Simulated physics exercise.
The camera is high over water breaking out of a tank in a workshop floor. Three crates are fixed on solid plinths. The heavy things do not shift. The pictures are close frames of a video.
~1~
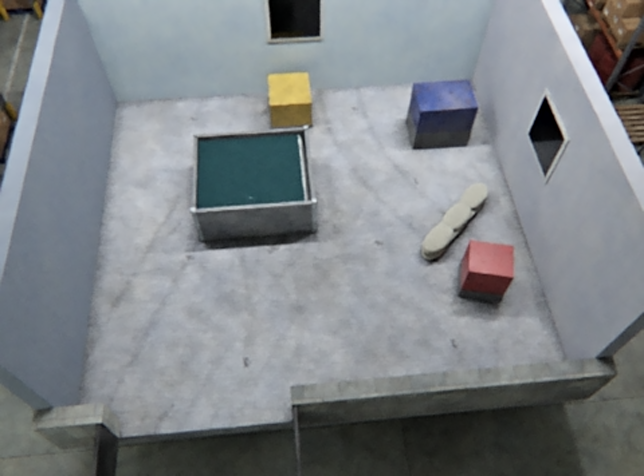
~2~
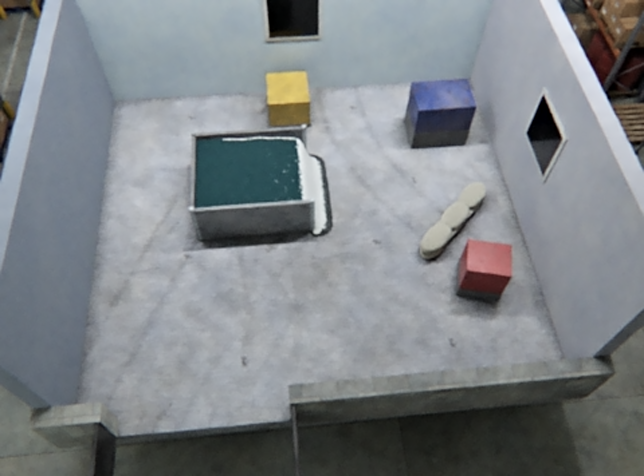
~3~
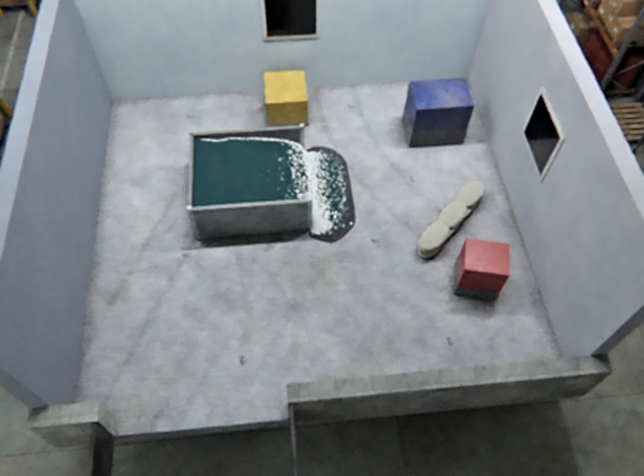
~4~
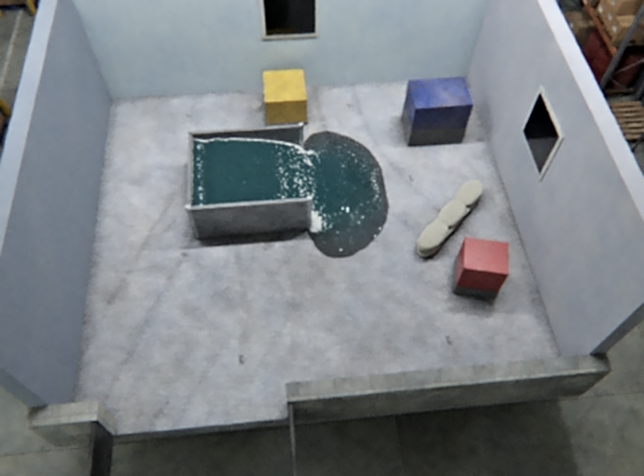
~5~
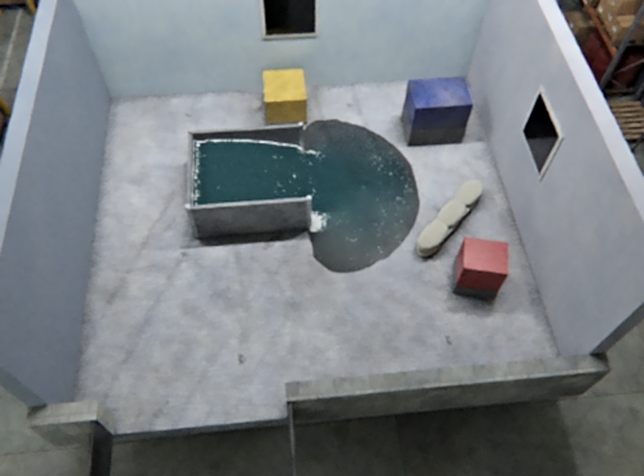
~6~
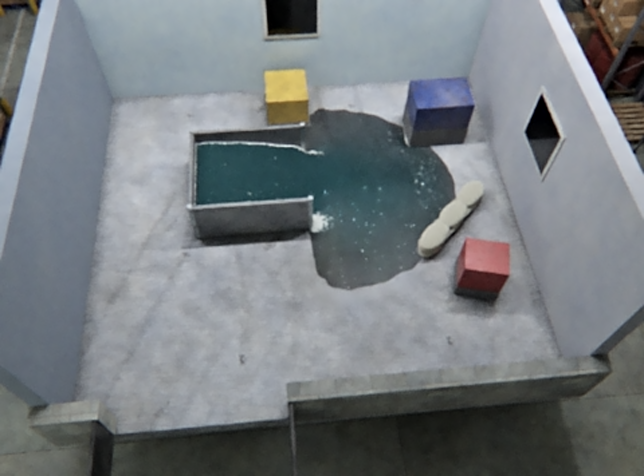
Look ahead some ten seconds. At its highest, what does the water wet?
In the end: The blue crate stays dry; the red crate stays dry; the yellow crate gets wet.
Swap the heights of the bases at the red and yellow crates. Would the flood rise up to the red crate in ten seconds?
One by one: Red crate is topped.
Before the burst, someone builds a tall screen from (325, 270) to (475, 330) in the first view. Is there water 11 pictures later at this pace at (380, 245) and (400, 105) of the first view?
In turn: Under water, under water.
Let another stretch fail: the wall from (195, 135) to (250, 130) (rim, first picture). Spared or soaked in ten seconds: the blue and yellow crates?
My reading: Blue crate remains dry, yellow crate is soaked.
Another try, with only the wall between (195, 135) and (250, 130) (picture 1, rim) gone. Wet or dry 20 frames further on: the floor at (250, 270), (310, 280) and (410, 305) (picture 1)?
In turn: No water, no water, dry.
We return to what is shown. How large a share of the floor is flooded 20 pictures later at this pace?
Some 45 per cent.
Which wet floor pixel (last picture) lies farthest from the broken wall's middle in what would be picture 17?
Near (531, 377).
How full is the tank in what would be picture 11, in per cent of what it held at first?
I make it 42 per cent.
A moment on, water covers 25 % of the floor; the blue crate water round its plinth, the red crate water round its plinth, the yellow crate water round its plinth.
Next, water covers 35 % of the floor; the blue crate water round its plinth, the red crate water round its plinth, the yellow crate water round its plinth.
Then, water covers 45 % of the floor; the blue crate water round its plinth, the red crate water round its plinth, the yellow crate water round its plinth.
Later, water covers 60 % of the floor; the blue crate water round its plinth, the red crate water round its plinth, the yellow crate water round its plinth.
In the end, water covers 95 % of the floor; the blue crate stayed above the water, the red crate stayed above the water, the yellow crate was topped.
